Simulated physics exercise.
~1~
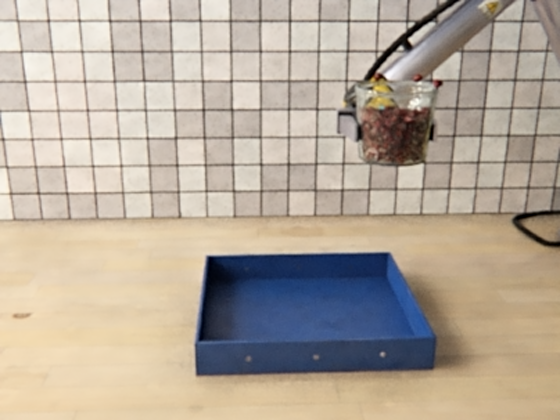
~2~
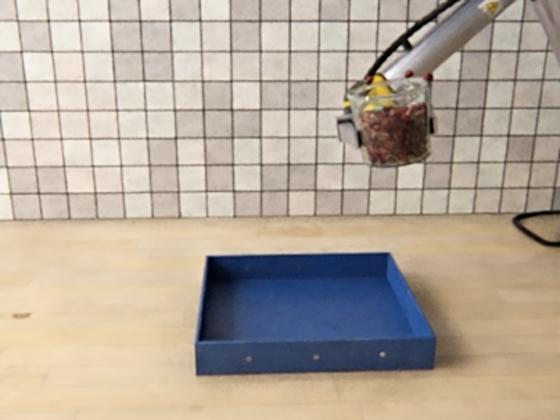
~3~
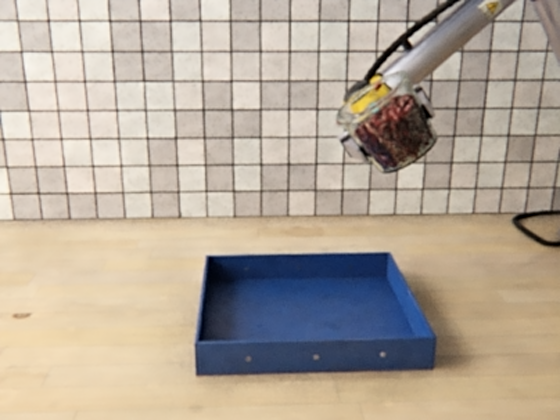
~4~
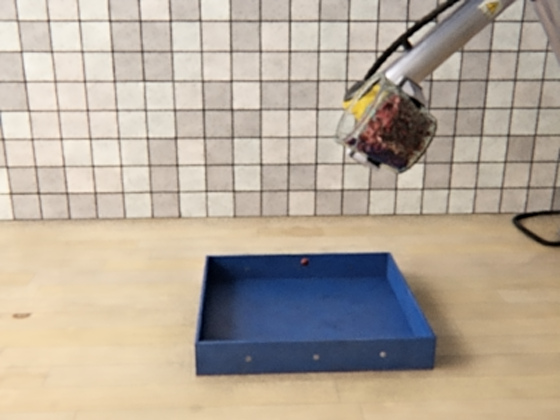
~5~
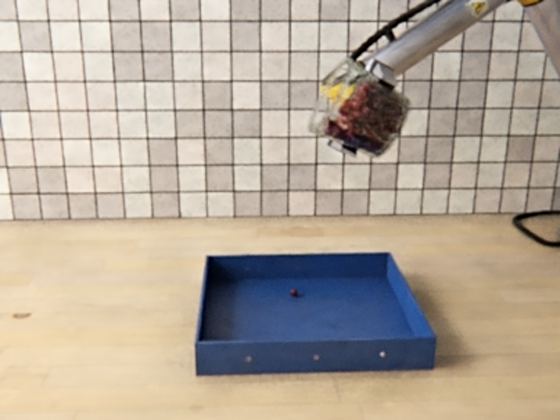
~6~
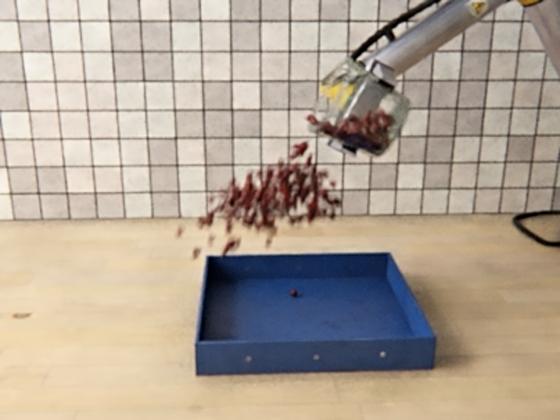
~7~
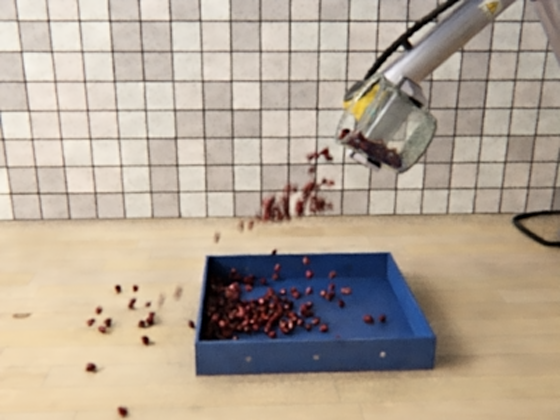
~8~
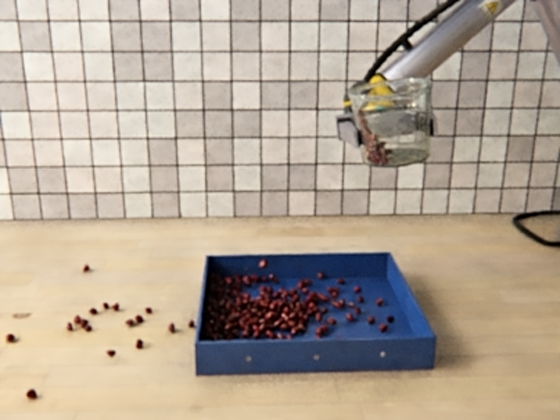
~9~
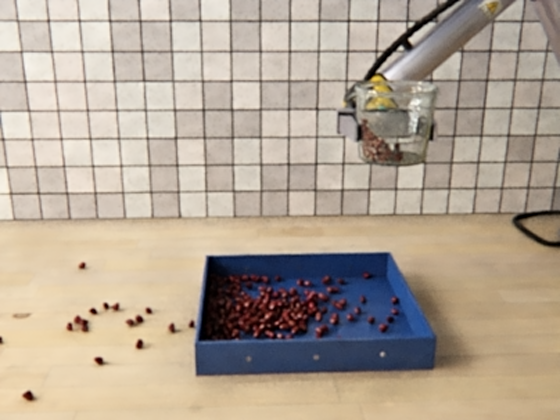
A glass tumbler filled with dark red beans hangs from a grey robot arm at the upper right, above a shallow blue tray on a pale wooden table, seen from a fixed spot in front of a tiled wall. The arm tips the tumbler to the left, and a single bean drops into the tray. Then a thick cluster flies out leftward and falls, mostly landing in the tray while some beans scatter across the table to its left. The arm swings the tumbler back upright. It ends with a small remainder inside, the tray holding most beans.
